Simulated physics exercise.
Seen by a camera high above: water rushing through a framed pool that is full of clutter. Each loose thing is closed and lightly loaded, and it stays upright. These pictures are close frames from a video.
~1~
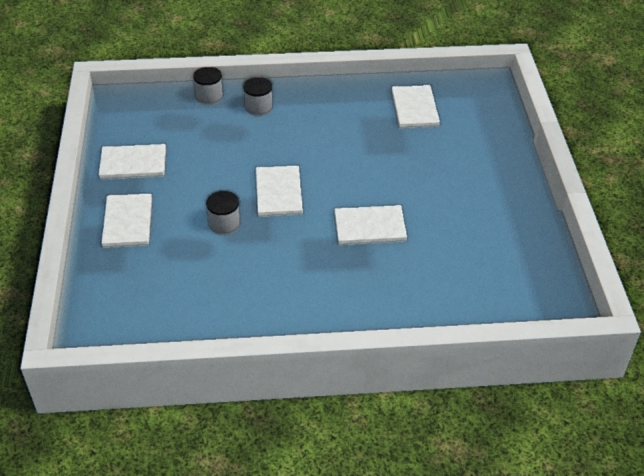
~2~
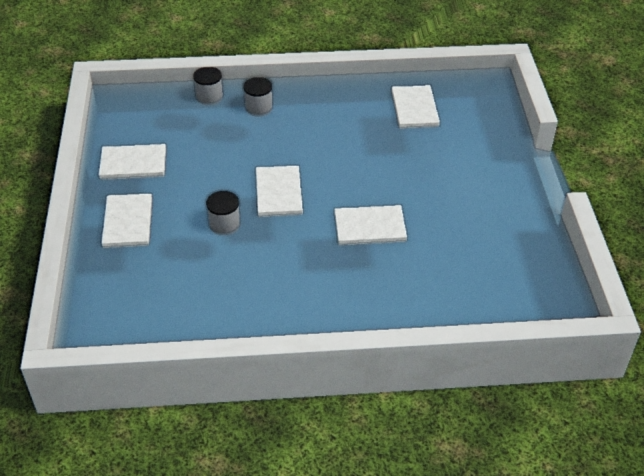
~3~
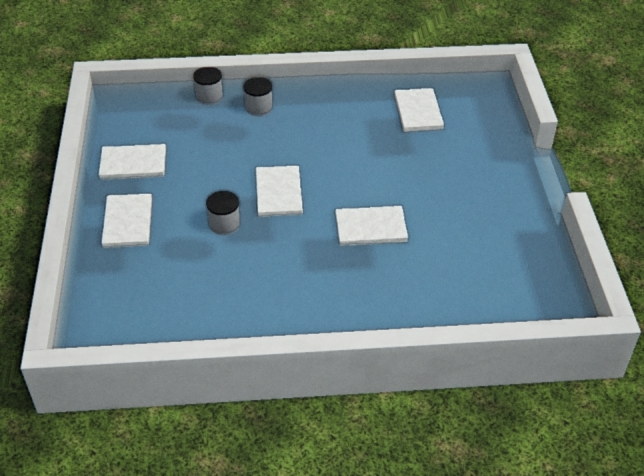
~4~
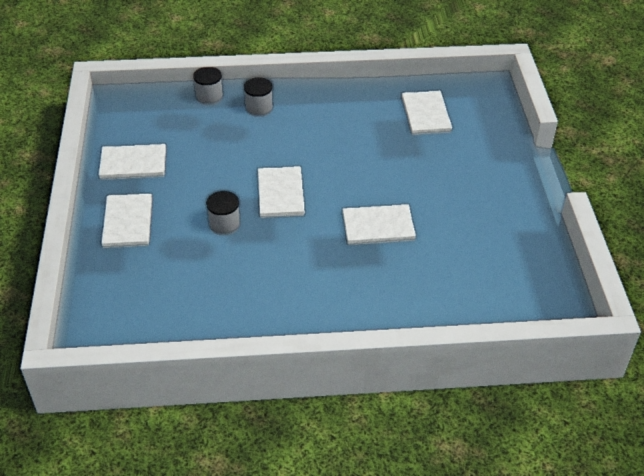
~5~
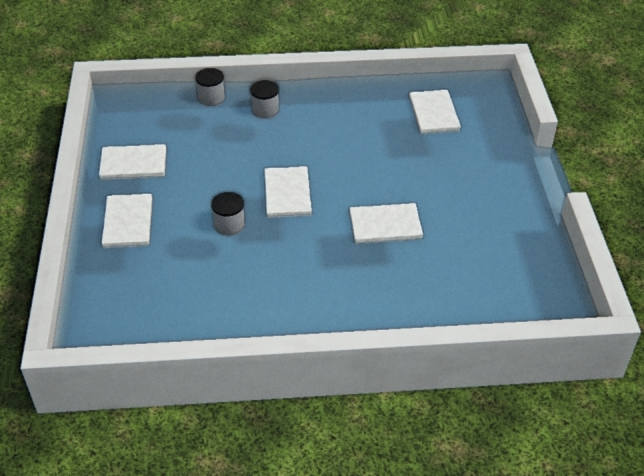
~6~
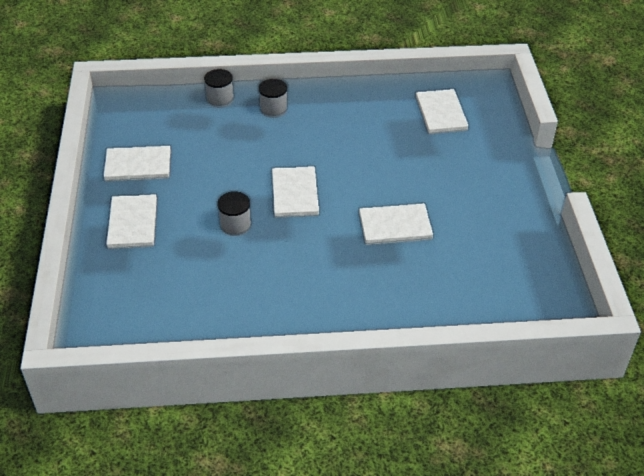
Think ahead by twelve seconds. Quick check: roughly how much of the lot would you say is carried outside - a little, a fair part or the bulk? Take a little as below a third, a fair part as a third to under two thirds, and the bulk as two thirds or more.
I would say a little.
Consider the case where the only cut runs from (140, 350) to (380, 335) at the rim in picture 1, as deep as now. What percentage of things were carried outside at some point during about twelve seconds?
Roughly 50 in a hundred.
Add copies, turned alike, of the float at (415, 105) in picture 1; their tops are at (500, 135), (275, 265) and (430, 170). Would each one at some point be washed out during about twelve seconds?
Taken in the given order, the three: Exits at some point, doesn't escape and exits at some point.
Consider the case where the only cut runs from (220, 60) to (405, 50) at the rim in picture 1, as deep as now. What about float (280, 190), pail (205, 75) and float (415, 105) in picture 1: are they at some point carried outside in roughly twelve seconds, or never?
In sequence - departs, departs, departs.
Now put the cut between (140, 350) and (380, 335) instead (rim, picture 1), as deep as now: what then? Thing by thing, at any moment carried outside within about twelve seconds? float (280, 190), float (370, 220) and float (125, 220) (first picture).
Lost; lost; lost.
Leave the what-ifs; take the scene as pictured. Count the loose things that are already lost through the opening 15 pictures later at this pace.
The number works out to 1.
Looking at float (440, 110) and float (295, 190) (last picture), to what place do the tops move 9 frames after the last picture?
Look for them around (502, 137) and (328, 190).
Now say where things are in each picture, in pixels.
In the first frame, a float at (415, 104), afloat; a float at (370, 222) floats; 0 of 8 have shifted.
In the second frame, a float at (415, 104), afloat; a float at (370, 222) floats; 0 of 8 have shifted.
In the third frame, a float at (419, 107) floats; a float at (371, 223) floats; 0 of 8 have shifted.
In the fourth frame, a float at (427, 110) floats, close to its start; a float at (379, 222) floats, close to its start; 2 of 8 have shifted.
In the fifth frame, a float at (435, 109), afloat, close to its start; a float at (386, 221) floats, close to its start; 3 of 8 have shifted.
In the sixth frame, a float at (442, 109), afloat, close to its start; a float at (396, 221) floats, close to its start; 6 of 8 have shifted.
A moment on, 0 of 8 are out; 8 afloat.
Next, 0 of 8 are out; 8 afloat.
Later, 1 of 8 are out; 7 afloat.
In the end, 2 of 8 are out; 6 afloat.
